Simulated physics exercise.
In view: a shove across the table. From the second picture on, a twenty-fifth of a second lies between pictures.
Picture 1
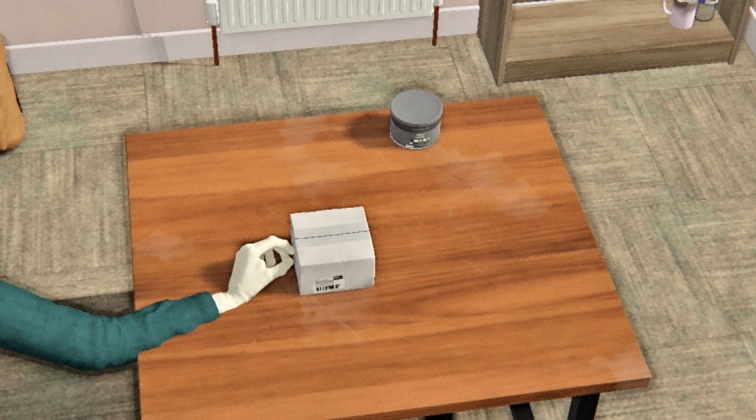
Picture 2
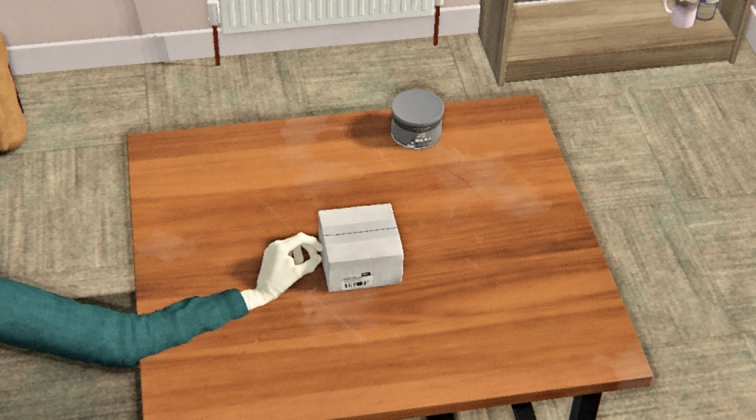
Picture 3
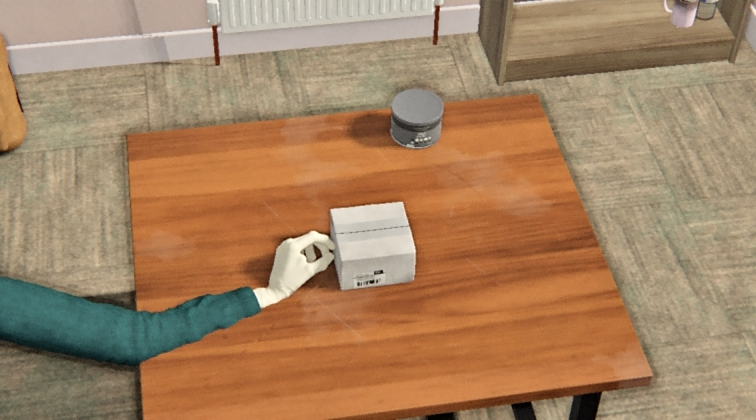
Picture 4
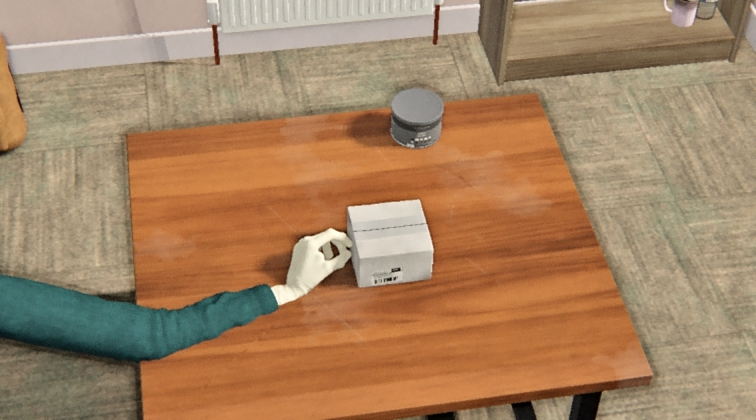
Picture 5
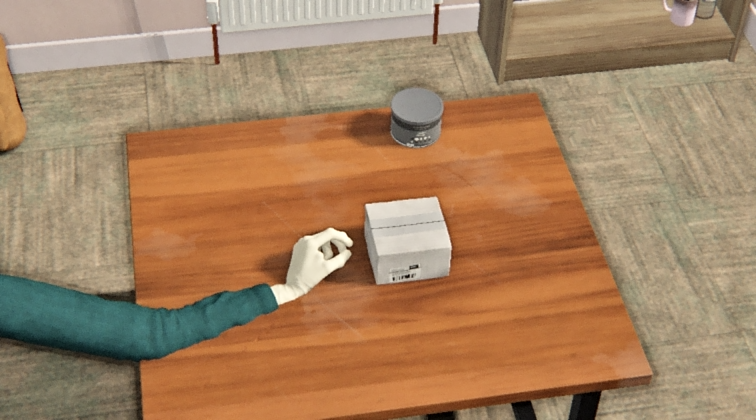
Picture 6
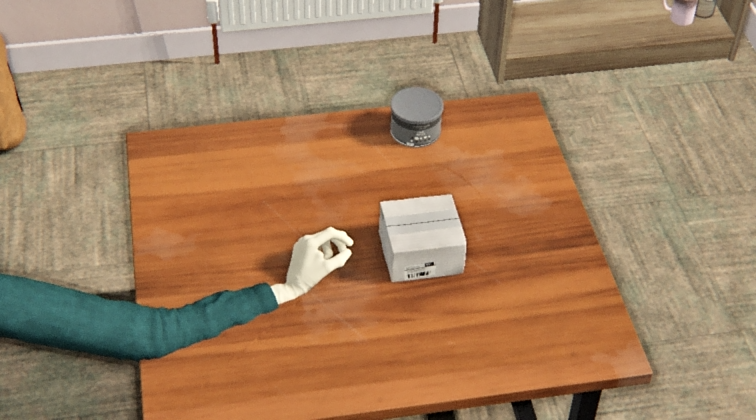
On a wooden table, a gloved hand pushes a white box to the right, then stays behind as the box slides on.
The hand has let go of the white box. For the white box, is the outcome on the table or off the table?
The white box stays on the table.
Then, 0.10 s after the last picture, white box slid about its own width near (445, 235).
Then, 0.20 s after the last picture, white box slid about its own width near (450, 235).
At rest, moved from the start, white box. Seen from the same camera at the end, white box near (450, 235).
